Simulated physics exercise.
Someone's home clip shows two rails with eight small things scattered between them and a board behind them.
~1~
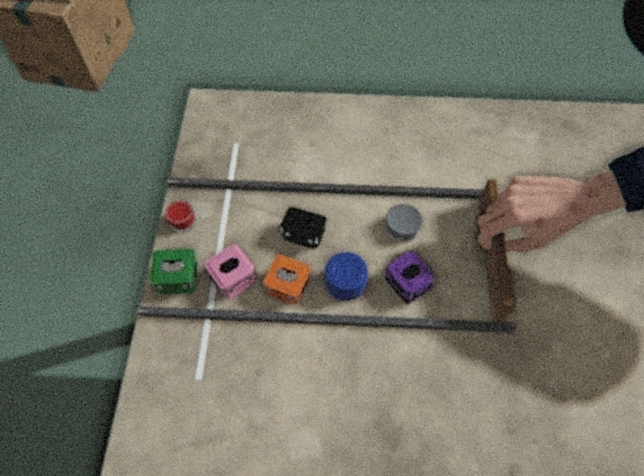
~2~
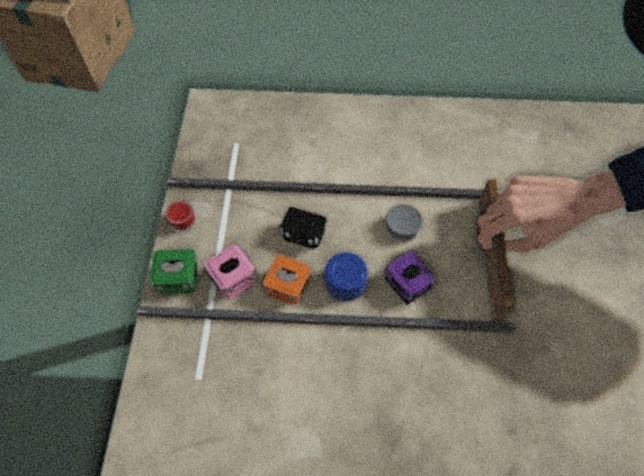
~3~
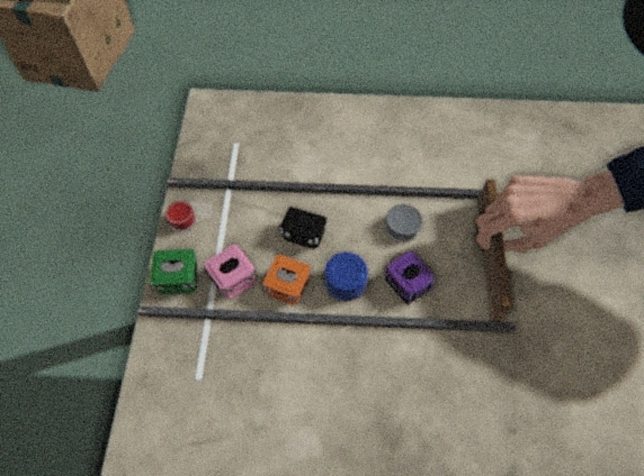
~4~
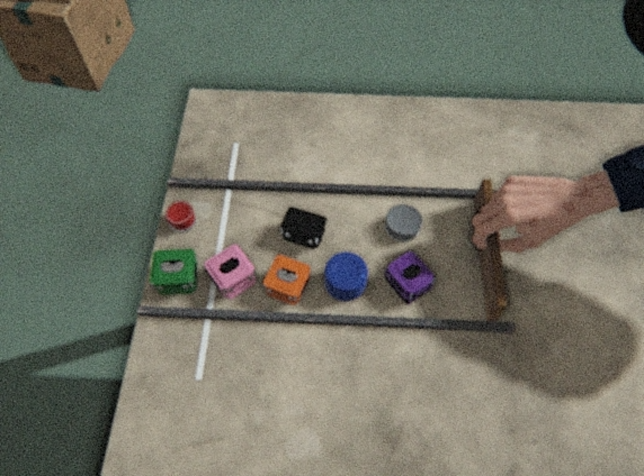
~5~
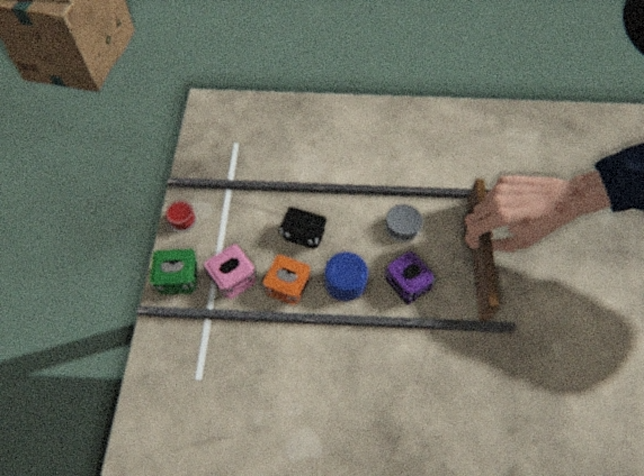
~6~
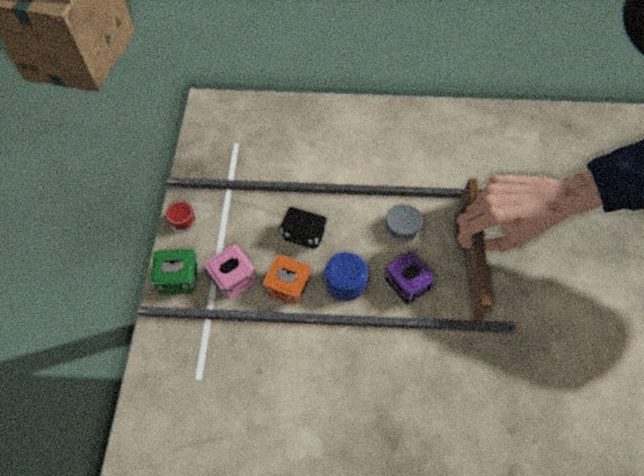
At the start, a hand holds a brown wooden board upright across the right end of two dark rails, with eight small coloured objects between them and a pale strip crossing near the left. The hand then slides the board slightly left, while the small objects stay where they are.
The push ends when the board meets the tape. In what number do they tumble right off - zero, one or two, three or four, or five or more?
So the count of drops is three to four.
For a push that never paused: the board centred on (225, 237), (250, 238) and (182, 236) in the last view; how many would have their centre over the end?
3, 2 and 6.
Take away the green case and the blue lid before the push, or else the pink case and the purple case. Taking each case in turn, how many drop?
Going first to second: 1 and 1.
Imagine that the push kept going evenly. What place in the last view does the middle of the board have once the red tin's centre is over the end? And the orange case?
For the red tin, about (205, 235); for the orange case, about (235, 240).
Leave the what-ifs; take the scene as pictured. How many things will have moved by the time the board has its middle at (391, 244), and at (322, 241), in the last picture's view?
Note: First position 3; second position 7.
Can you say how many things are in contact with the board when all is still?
It's 2.
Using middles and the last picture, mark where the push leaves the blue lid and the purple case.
Going in order: First (161, 268), then (200, 257).
Soon after, none off yet; red tin at rest near (181, 217); green case at rest near (175, 272); pink case at rest near (231, 272).
At rest, the number that fall off is three or four; fallen, orange case, pink case and green case.
